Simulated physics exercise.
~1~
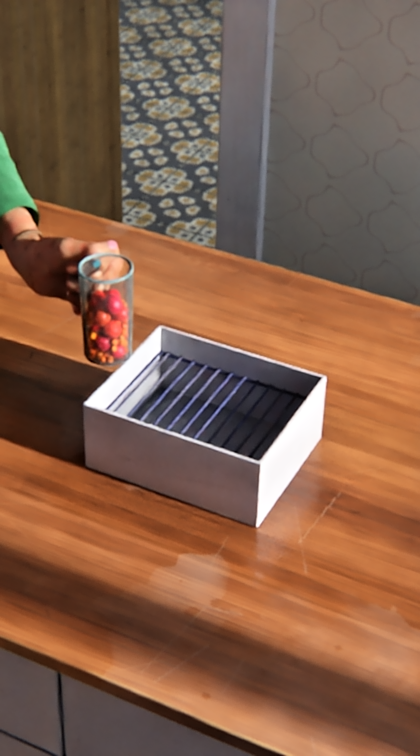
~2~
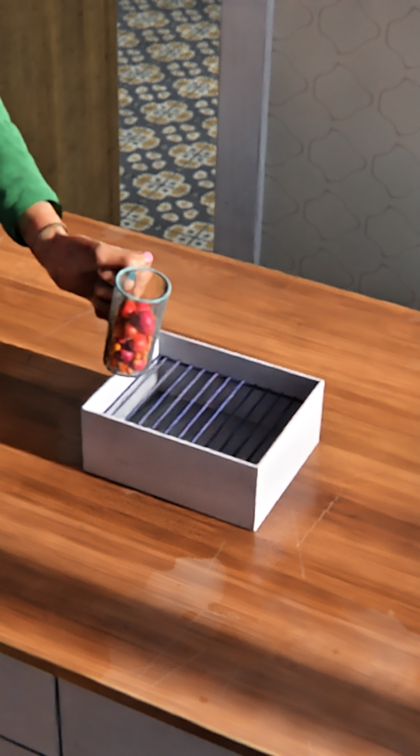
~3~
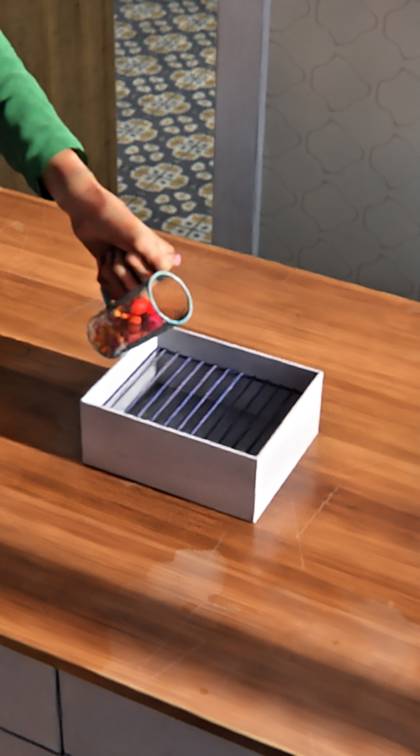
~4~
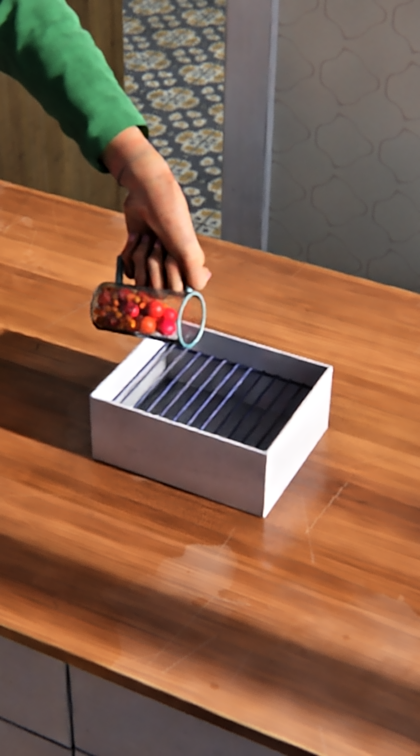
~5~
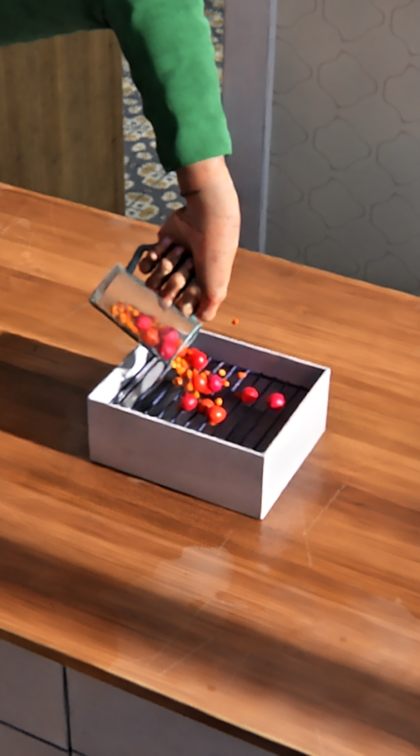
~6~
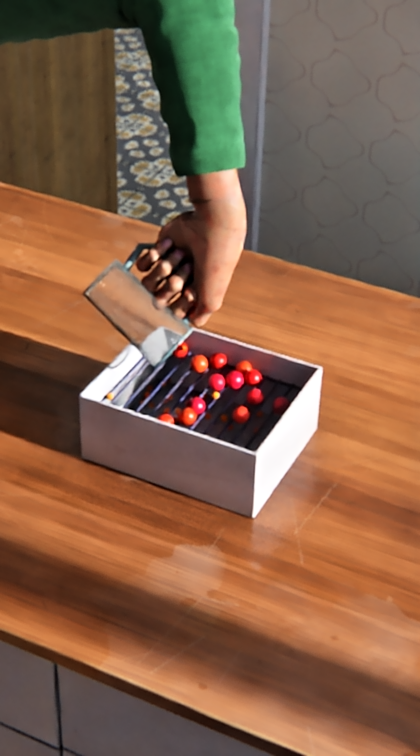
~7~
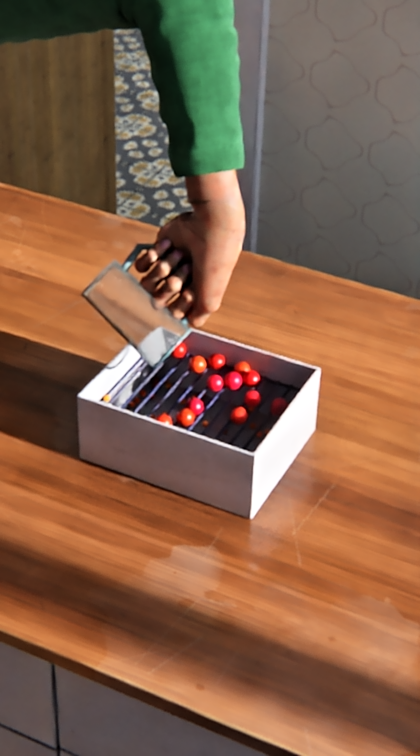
A hand tips a glass of red and orange balls onto a rack, where red ones stay.
